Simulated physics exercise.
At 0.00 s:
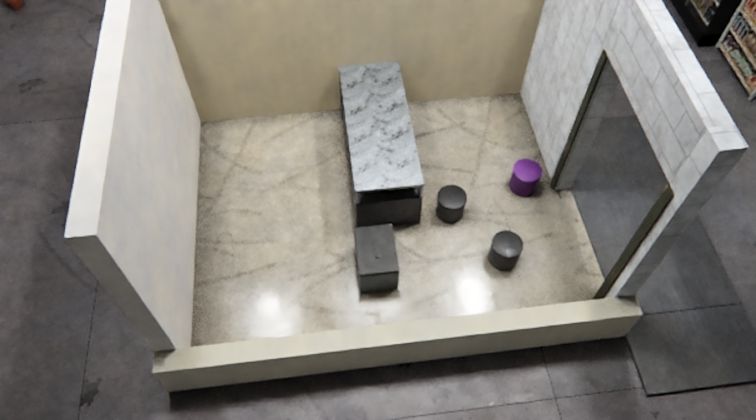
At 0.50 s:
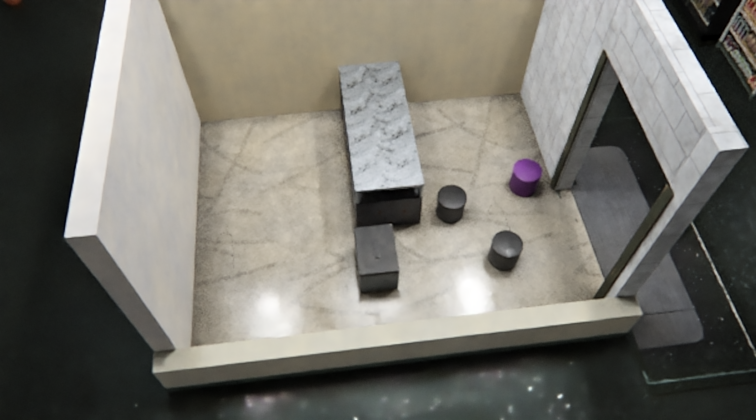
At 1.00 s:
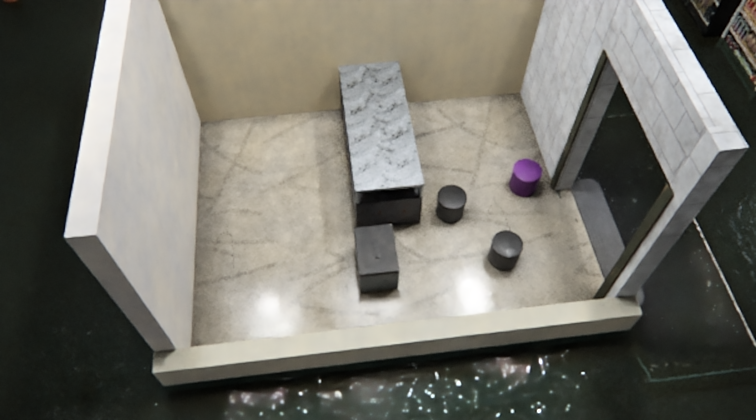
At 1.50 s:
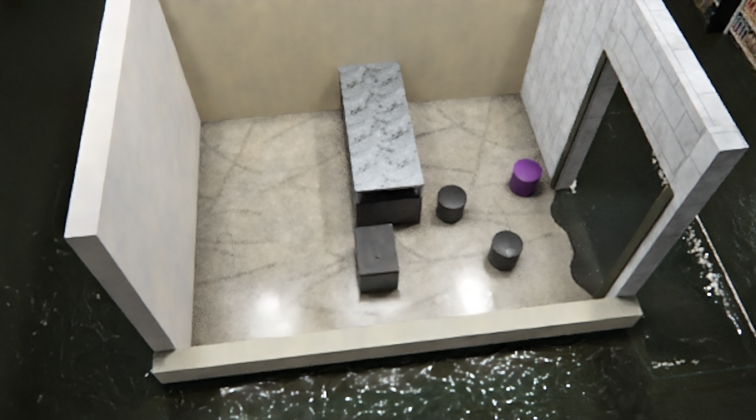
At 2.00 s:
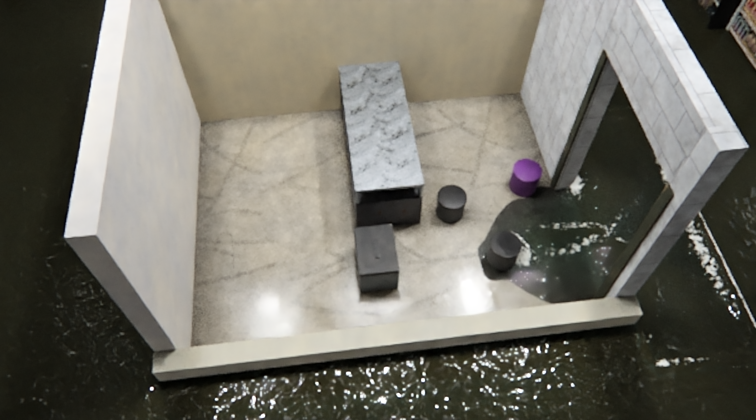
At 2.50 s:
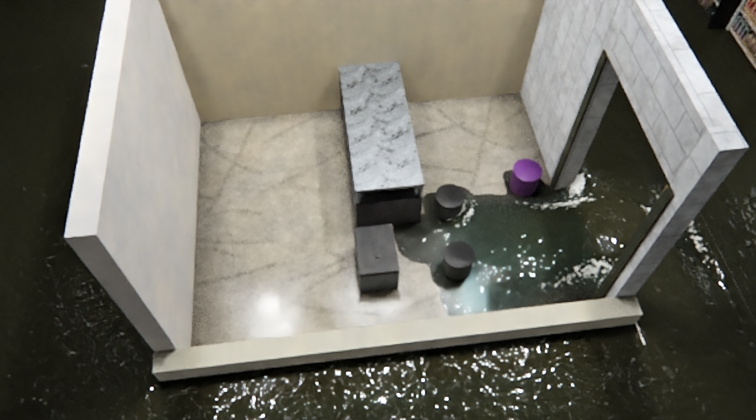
Dark water spreads across the ground outside a small, open-topped shop, surrounding its walls. It then enters through the doorway on the right and fans leftward over the pale floor, reaching the dark stools. One stool shifts left, while the purple pail stays in place near the doorway.
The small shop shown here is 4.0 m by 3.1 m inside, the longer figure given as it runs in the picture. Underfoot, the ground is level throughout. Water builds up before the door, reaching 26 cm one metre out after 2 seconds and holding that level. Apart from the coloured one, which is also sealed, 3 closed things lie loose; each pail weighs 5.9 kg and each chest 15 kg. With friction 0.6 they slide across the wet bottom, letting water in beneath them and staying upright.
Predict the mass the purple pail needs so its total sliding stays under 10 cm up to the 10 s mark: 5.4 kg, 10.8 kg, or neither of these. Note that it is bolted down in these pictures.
Answer: Neither of these.
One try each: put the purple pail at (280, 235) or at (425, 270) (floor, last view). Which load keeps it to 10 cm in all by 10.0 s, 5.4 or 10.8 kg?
At the first spot nothing offered works, at the second nothing offered works.
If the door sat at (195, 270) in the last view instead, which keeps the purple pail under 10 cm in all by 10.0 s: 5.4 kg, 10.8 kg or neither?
If so, then both options fall short.
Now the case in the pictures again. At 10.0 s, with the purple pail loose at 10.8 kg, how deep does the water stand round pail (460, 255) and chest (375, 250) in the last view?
Depth approx. 25 cm / 22 cm.
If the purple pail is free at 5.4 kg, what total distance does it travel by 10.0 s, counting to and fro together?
Adding it all up, something like 250 cm.
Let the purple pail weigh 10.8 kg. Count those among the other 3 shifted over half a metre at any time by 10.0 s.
I count 3.
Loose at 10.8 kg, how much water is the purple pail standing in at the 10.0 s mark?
Close to 10 cm deep.
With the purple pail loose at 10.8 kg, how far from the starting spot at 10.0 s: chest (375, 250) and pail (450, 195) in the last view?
Respectively 100 and 120 centimetres.
After 3.5 s the purple pail would be 24 cm from its start with 5.4 kg and 3 cm from its start with 10.8 kg; 6 cm of water round it then.
After 4.5 s the purple pail would be 28 cm from its start with 5.4 kg and 5 cm from its start with 10.8 kg; 4 cm of water round it then.
After 7.0 s the purple pail would be 25 cm from its start with 5.4 kg and 6 cm from its start with 10.8 kg; 9 cm of water round it then.
After 10.0 s the purple pail would be 145 cm from its start with 5.4 kg and 67 cm from its start with 10.8 kg; 10 cm of water round it then.
